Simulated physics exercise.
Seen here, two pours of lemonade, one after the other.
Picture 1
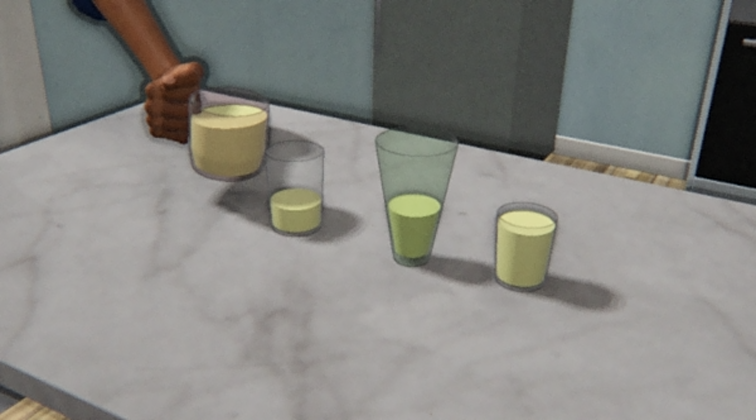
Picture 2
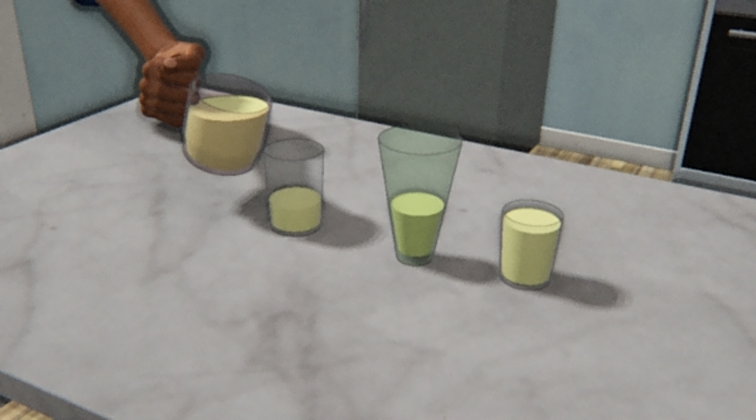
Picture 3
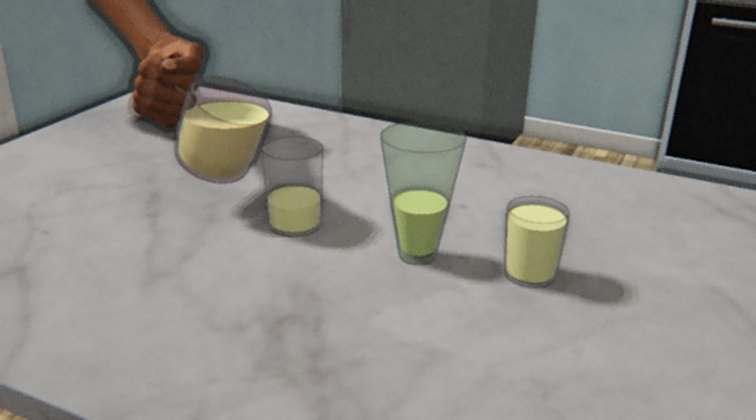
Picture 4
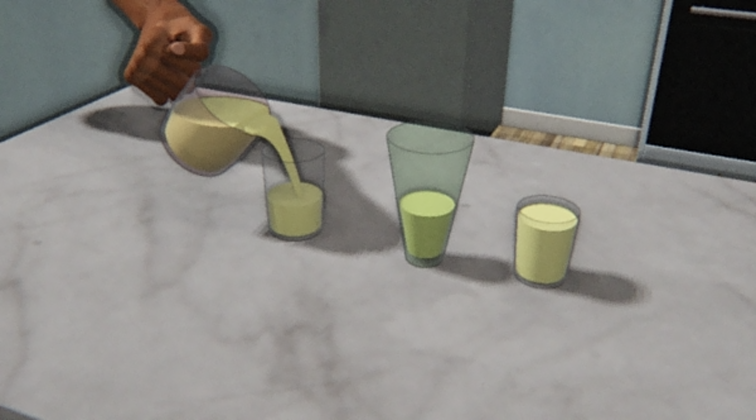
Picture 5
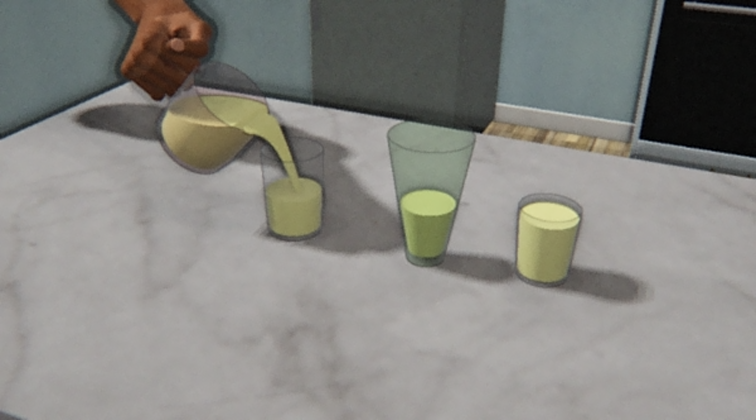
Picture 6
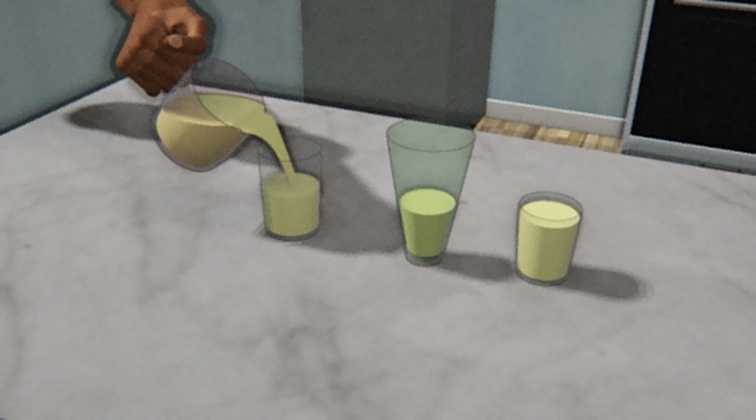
Hand tilting a clear mug and pouring pale yellow lemonade into the leftmost of three glasses on a marble counter.
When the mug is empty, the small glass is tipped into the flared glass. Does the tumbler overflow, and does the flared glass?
Left, the tumbler runs over; right, the flared glass takes it all.
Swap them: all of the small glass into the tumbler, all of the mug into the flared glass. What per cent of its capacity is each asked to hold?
Near 80 and 120 in a hundred.
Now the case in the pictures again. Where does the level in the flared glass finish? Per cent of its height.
Near 75 in a hundred.
A moment on, the tumbler is full to the brim and overflowed.
When it is over, the tumbler is full to the brim and overflowed; the flared glass is about three quarters full.
